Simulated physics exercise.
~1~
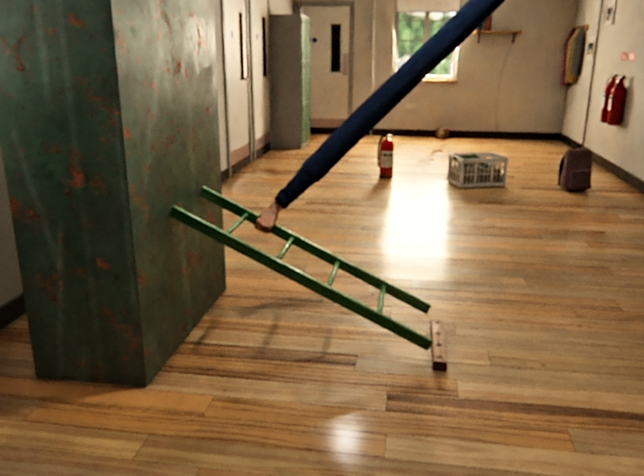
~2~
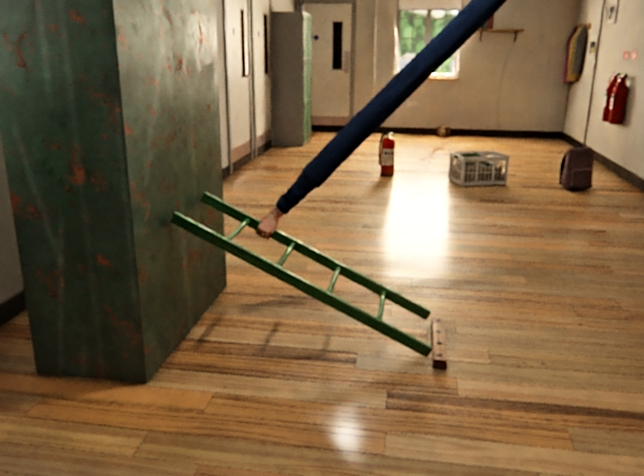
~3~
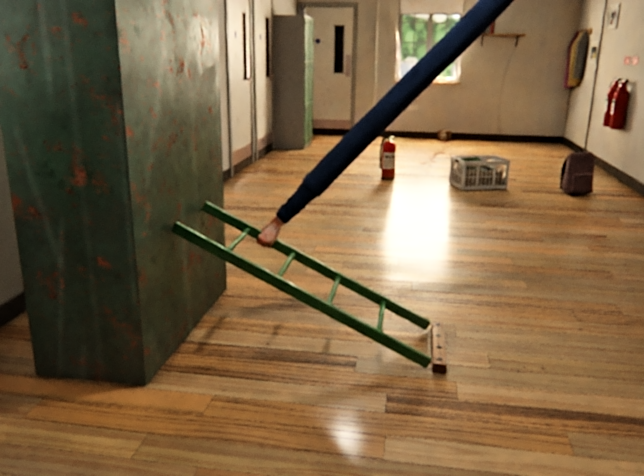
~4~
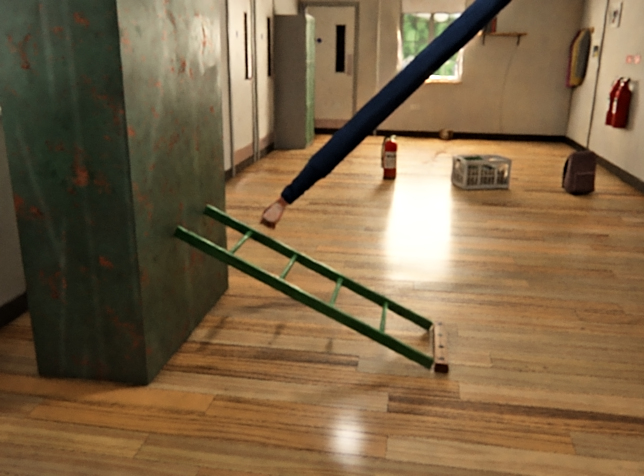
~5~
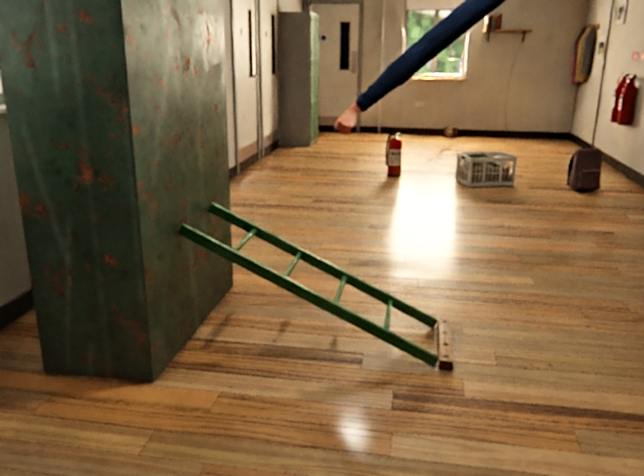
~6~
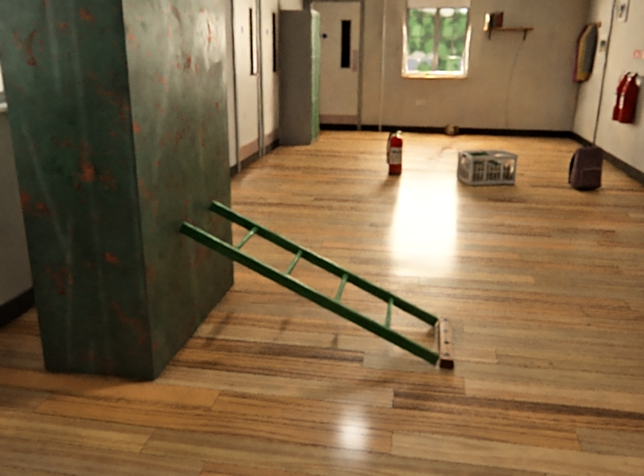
At first, a hand on a blue-sleeved arm reaching in from the upper right holds a green, ladder-like rack at a slant against a tall, dark green cupboard. The rack's lower end is near a small batten on the wooden floor, to the right. The hand lowers the rack slightly until its foot sits against the batten. Then the fingers let go and the arm draws back up and away, leaving the view entirely. The view sways a little, but the rack stays put, still leaning on the cupboard with its foot by the batten.
